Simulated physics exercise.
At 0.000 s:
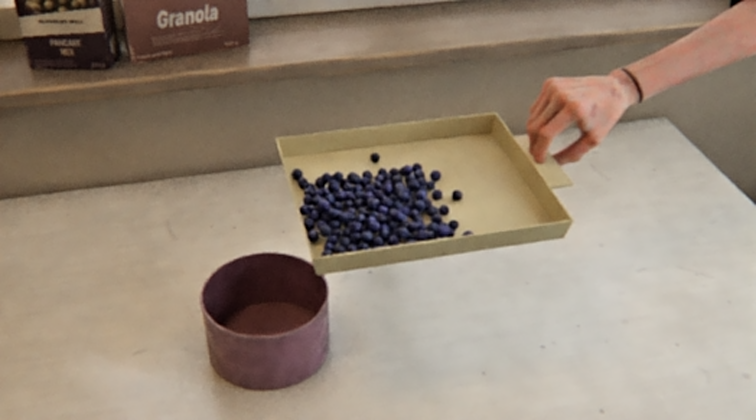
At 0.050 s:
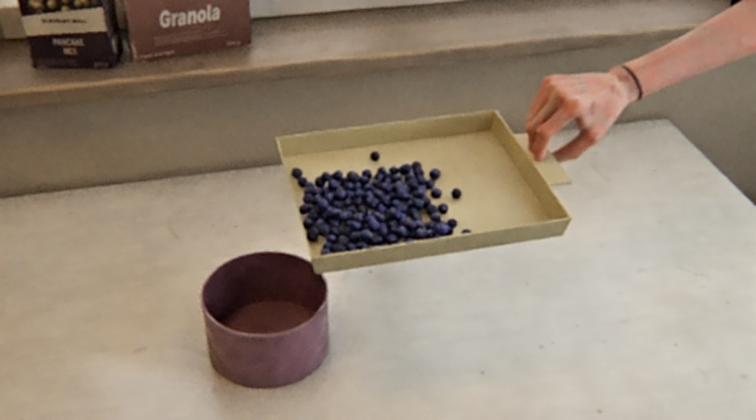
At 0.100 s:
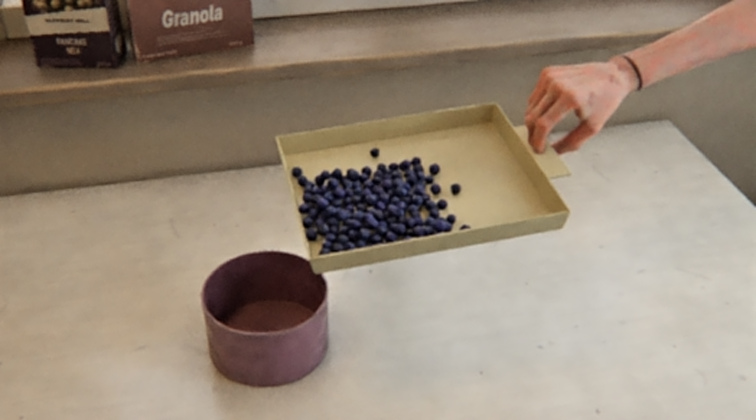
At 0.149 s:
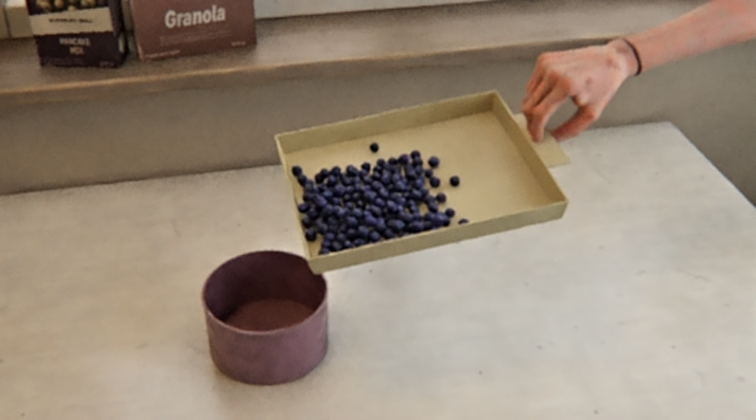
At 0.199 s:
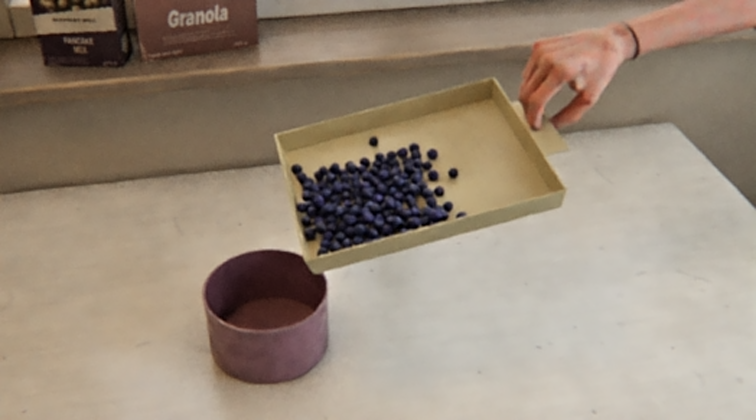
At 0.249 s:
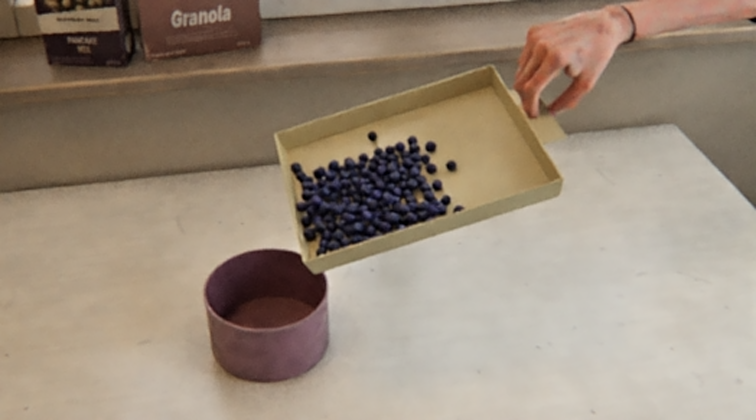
A shallow tan tray of dark blue berries tilting gradually as a hand raises its right end beside a purple pot.
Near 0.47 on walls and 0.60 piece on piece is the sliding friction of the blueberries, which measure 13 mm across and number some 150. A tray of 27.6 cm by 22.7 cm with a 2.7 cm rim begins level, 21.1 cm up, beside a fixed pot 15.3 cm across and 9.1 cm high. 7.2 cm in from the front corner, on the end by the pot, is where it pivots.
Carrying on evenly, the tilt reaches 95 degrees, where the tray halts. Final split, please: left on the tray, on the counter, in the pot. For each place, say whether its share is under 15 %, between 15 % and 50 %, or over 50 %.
Tray: Under 15 %; counter: Over 50 %; pot: Between 15 % and 50 %.
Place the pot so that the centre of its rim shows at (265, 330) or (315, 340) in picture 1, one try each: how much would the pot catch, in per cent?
I'd say some 80 per cent for the first and some 45 per cent for the second.
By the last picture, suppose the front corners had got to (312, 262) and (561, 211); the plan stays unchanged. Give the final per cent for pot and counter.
Pot 0; counter 100.
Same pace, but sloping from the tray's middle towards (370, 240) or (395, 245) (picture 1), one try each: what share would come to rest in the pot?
First try: Around 0 percent; second try: Around 0 percent.
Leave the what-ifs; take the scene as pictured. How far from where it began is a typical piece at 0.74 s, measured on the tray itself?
About 2 cm.
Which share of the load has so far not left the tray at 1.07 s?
Some 95 per cent of the load.
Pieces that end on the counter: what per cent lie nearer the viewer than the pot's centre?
Roughly 100 per cent.
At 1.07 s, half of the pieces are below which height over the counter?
Some 26 cm above the counter.
After 0.74 s, tilt 53 degrees; the tray holds 100 %, the pot 0 %.
Then, at 1.07 s, tilt 79 degrees; the tray holds 95 %, the pot 0 %.
After 1.49 s, tilt 95 degrees; the tray holds 35 %, the pot 5 %.
By 2.5 s all is still; tray 0 %, counter 60 %, pot 40 %.
